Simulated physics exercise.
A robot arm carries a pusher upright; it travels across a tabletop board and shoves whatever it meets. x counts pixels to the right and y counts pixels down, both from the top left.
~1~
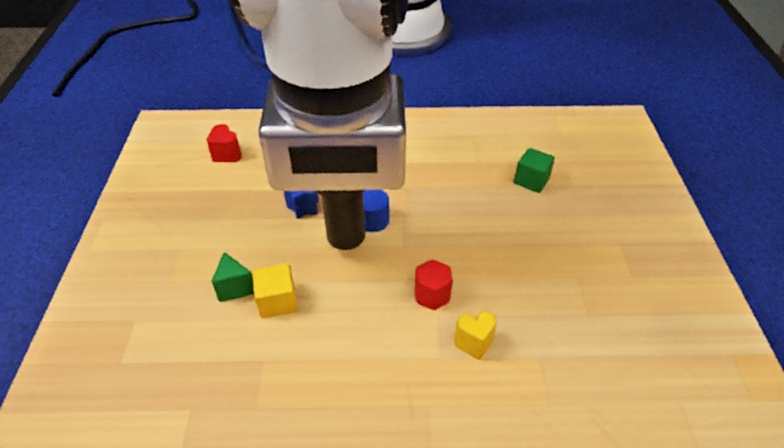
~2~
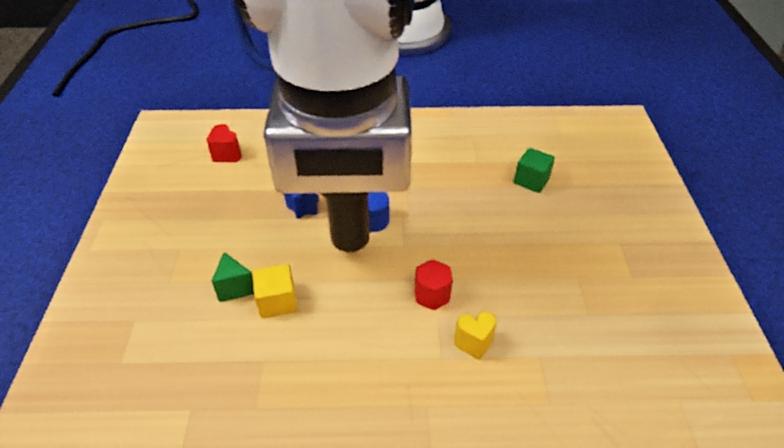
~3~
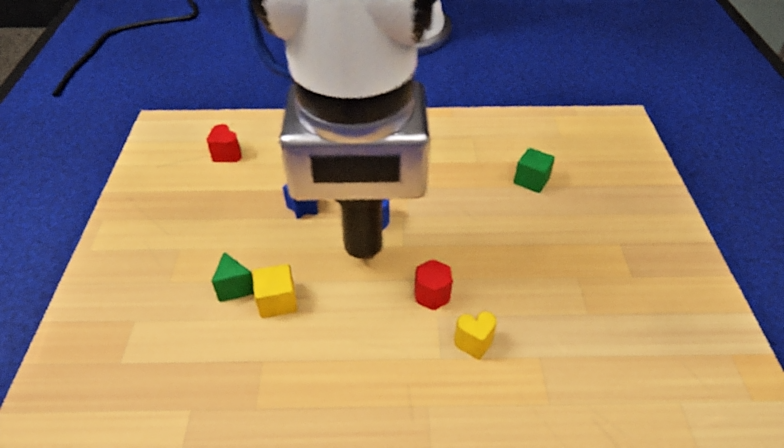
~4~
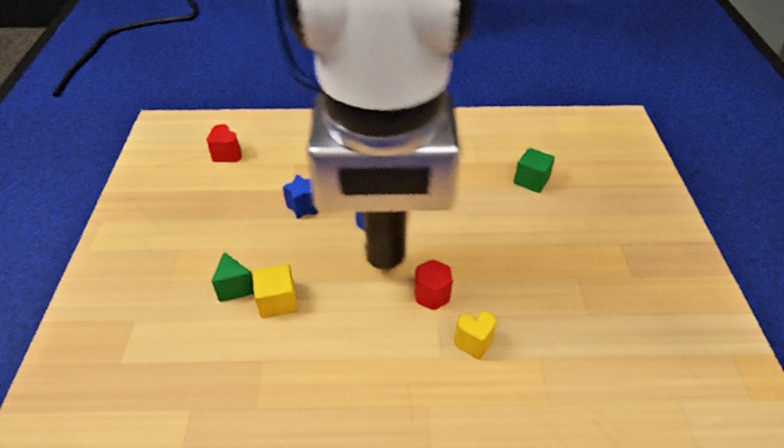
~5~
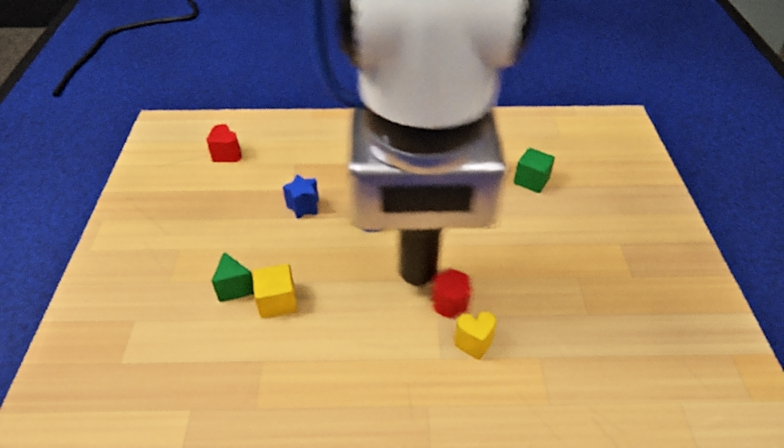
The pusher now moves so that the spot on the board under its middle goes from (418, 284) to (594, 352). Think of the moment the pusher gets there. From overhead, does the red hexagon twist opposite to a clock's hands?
Final answer: No.
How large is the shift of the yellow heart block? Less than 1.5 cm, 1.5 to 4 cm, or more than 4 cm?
The answer will be the short band, under 1.5 cm.
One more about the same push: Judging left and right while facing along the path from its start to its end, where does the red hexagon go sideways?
The right-hand side.
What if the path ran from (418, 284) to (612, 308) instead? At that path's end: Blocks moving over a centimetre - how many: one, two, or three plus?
By the end of the path, one block has moved more than about a centimetre.
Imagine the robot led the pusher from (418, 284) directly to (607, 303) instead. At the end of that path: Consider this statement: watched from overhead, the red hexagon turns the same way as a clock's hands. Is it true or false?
The statement is true.
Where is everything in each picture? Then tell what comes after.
The first frame shows pusher's lower end at (346, 236); blue disc at (372, 199); red hexagon at (434, 273); yellow heart block at (478, 323).
The second frame shows pusher at (350, 238); blocks still.
The third frame shows pusher at (363, 244); blocks still.
The fourth frame shows pusher at (386, 255); blocks still.
The fifth frame shows pusher at (418, 270); blue disc hidden; red hexagon at (453, 283); yellow heart block at (478, 323).
What follows on the original path. One third of the way, pusher at (476, 292); red hexagon at (509, 312), turned 25° clockwise; yellow heart block at (486, 332), turned 50° clockwise.
Two thirds of the way, pusher at (537, 315); red hexagon at (552, 345), turned 100° clockwise; yellow heart block at (486, 332), turned 50° clockwise.
At the end, pusher at (601, 339); blue disc still; red hexagon at (561, 354), turned 120° clockwise; yellow heart block at (486, 332), turned 50° clockwise.
